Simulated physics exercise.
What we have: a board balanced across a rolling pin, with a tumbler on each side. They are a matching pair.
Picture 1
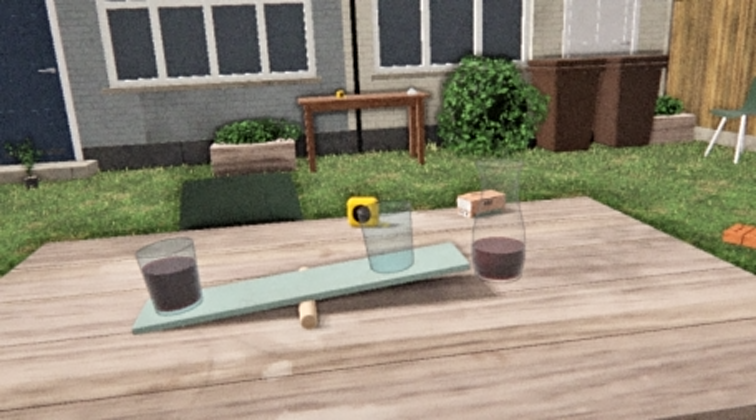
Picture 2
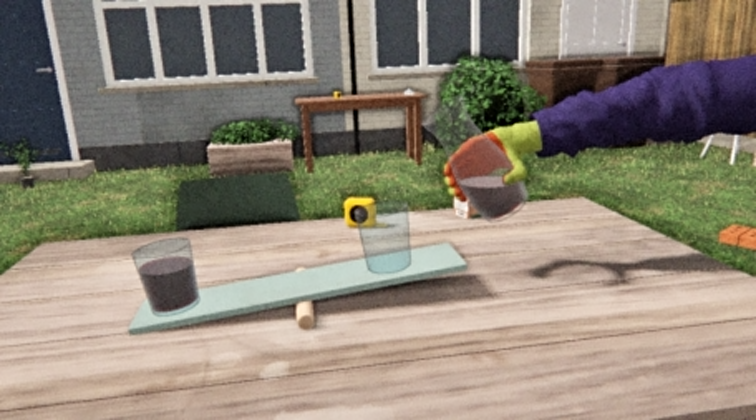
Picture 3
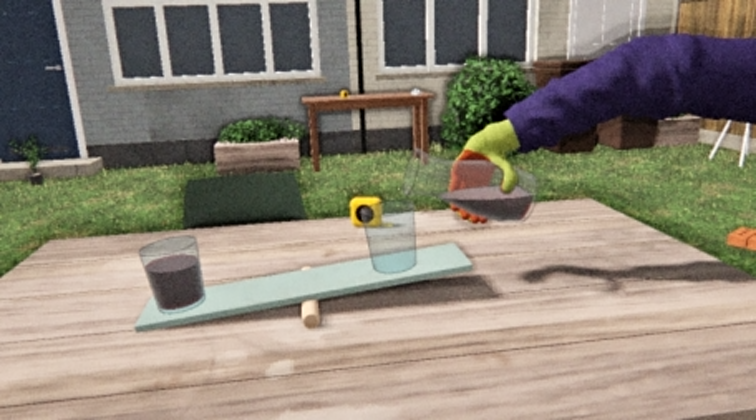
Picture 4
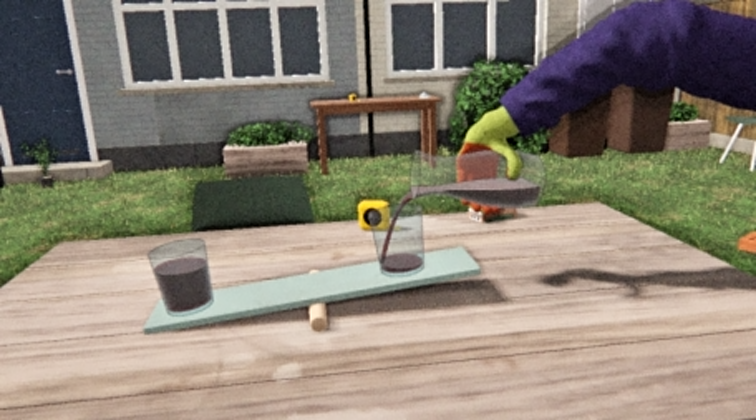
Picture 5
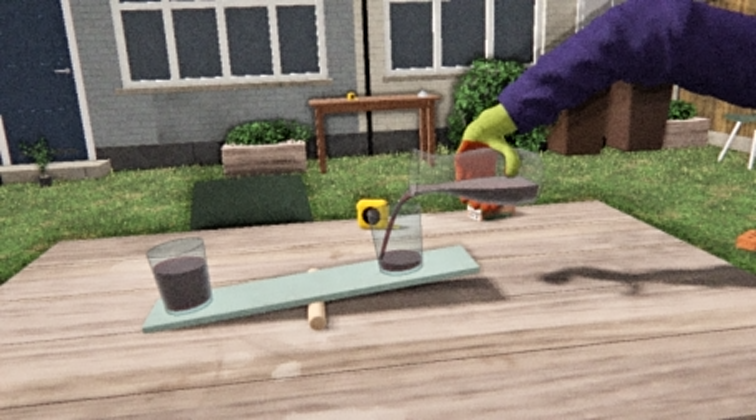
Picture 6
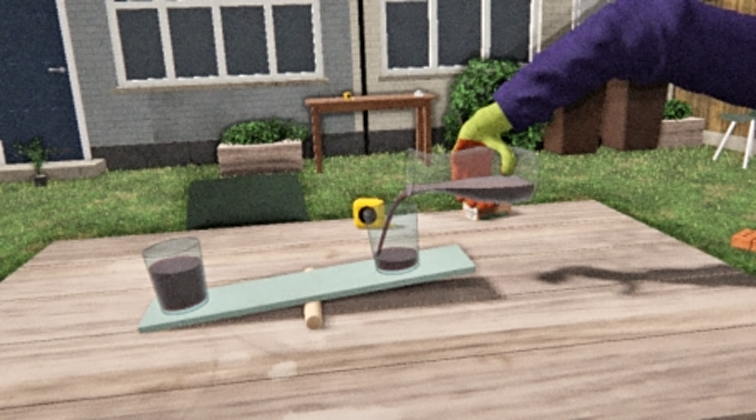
The video shows a board resting across a rolling pin with a tumbler on each side, the left one low and holding dark liquid, as a gloved hand lifts a carafe, tilts it and pours into the raised right tumbler.
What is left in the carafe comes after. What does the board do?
In the end the board keeps its lean.
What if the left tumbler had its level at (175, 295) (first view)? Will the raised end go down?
In that case: Goes down there.
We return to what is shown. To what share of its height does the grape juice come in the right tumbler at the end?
Close to 70 %.
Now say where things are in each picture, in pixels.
The first frame shows before the pour; carafe (499, 219) about a quarter full; right tumbler (388, 235) empty, raised; left tumbler (172, 275) about two thirds full, on the low side.
In the second frame, the carafe is on its way; rolling pin (306, 320); right tumbler (385, 235) empty.
The third frame shows the grape juice nears the lip; carafe (467, 185) tipped 75° with all of its load; right tumbler (391, 235) empty.
The fourth frame shows pouring; rolling pin (318, 322); right tumbler nearly empty, surface at (402, 261); left tumbler about two thirds full, surface at (181, 266).
The fifth frame shows pouring; carafe (472, 176) tipped 85° with nearly all of its load; right tumbler (397, 237) nearly empty.
The sixth frame shows pouring; rolling pin (314, 320); right tumbler nearly empty, surface at (396, 254); left tumbler about two thirds full, surface at (176, 265).
A moment on, the right tumbler is about half full; the board leans as before.
Further on, the right tumbler is about two thirds full; the board leans as before.
When it is over, the right tumbler is about three quarters full; the board leans as before.
